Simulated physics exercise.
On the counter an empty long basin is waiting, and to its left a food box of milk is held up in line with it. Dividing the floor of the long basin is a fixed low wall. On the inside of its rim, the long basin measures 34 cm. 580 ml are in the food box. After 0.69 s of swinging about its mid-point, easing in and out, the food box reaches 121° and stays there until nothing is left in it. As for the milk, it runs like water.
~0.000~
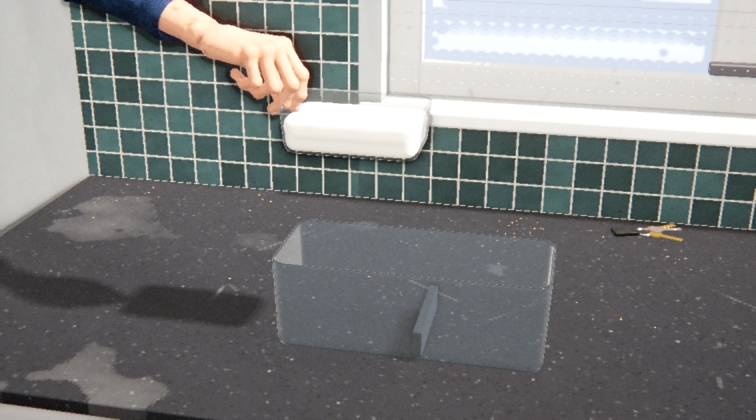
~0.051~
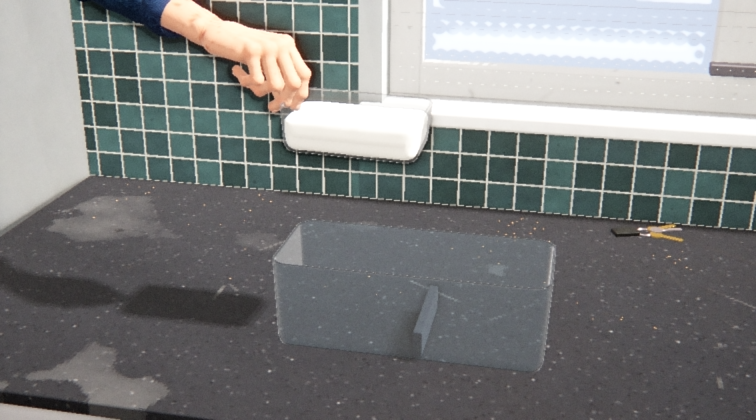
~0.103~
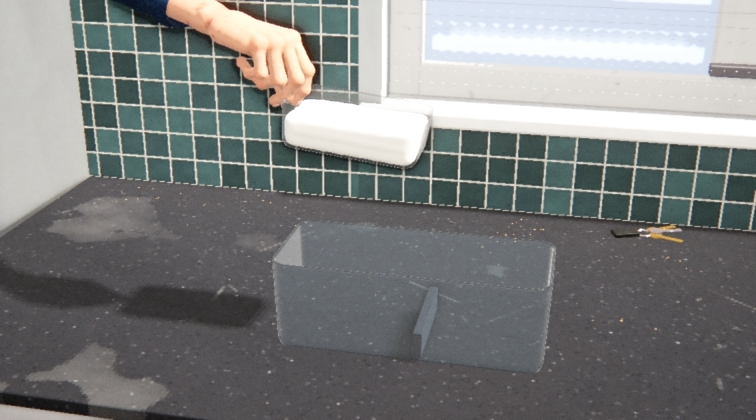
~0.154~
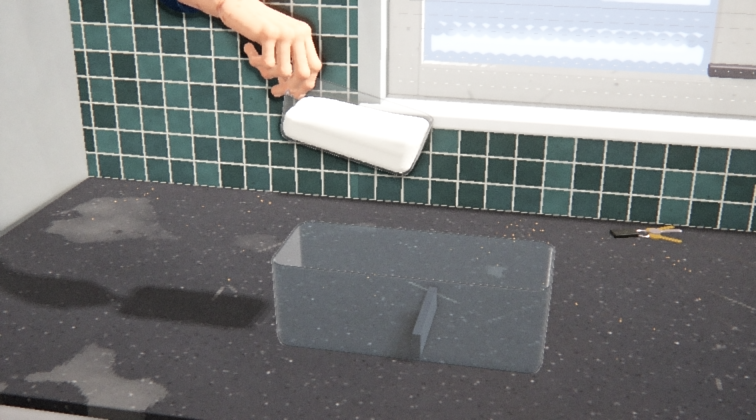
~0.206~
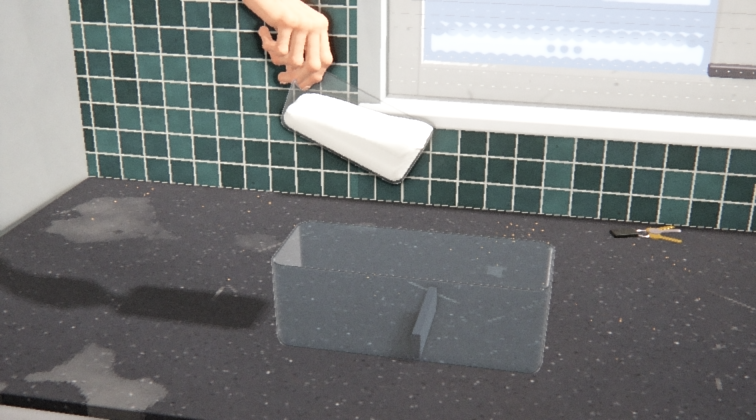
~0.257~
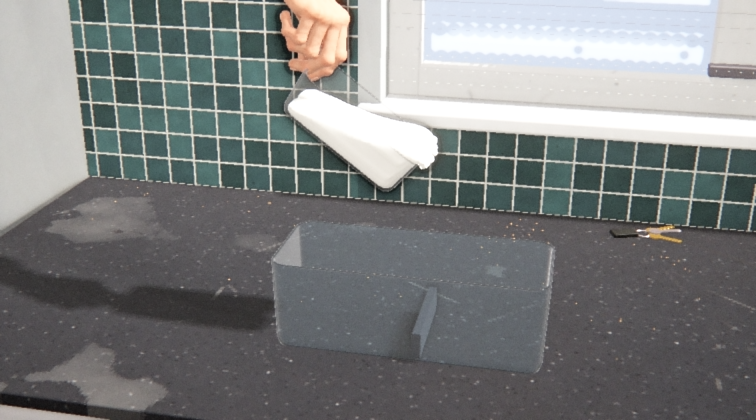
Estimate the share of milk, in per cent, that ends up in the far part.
About 70 per cent.
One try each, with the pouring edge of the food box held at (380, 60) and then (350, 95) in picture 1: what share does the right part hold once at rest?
The first try gives 50 percent and the second 20 percent.
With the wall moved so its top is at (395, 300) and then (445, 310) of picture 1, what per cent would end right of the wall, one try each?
Respectively close to 80 and 60 %.
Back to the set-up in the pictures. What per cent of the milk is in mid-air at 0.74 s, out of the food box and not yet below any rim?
Near 10 percent.
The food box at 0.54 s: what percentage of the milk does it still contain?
Near 4 in a hundred.
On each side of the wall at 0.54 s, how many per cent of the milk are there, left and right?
I'd say some 0 on the left and some 70 on the right.
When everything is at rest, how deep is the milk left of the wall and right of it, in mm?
Some 6 mm on the left and some 20 mm on the right.
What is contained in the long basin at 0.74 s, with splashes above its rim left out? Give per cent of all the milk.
Some 88 per cent.
By 0.54 s the tilt is 107° and 4 per cent is still to pour, 0 is left of the wall and 70 right of it.
By 0.74 s the tilt is 121° and 0 per cent is still to pour, 18 is left of the wall and 70 right of it.
By 0.96 s the tilt is 121° and 0 per cent is still to pour, 23 is left of the wall and 72 right of it.
By 1.19 s the tilt is 121° and 0 per cent is still to pour, 25 is left of the wall and 71 right of it.
At rest 25 per cent lies left of the wall, 70 right of it and 5 outside.
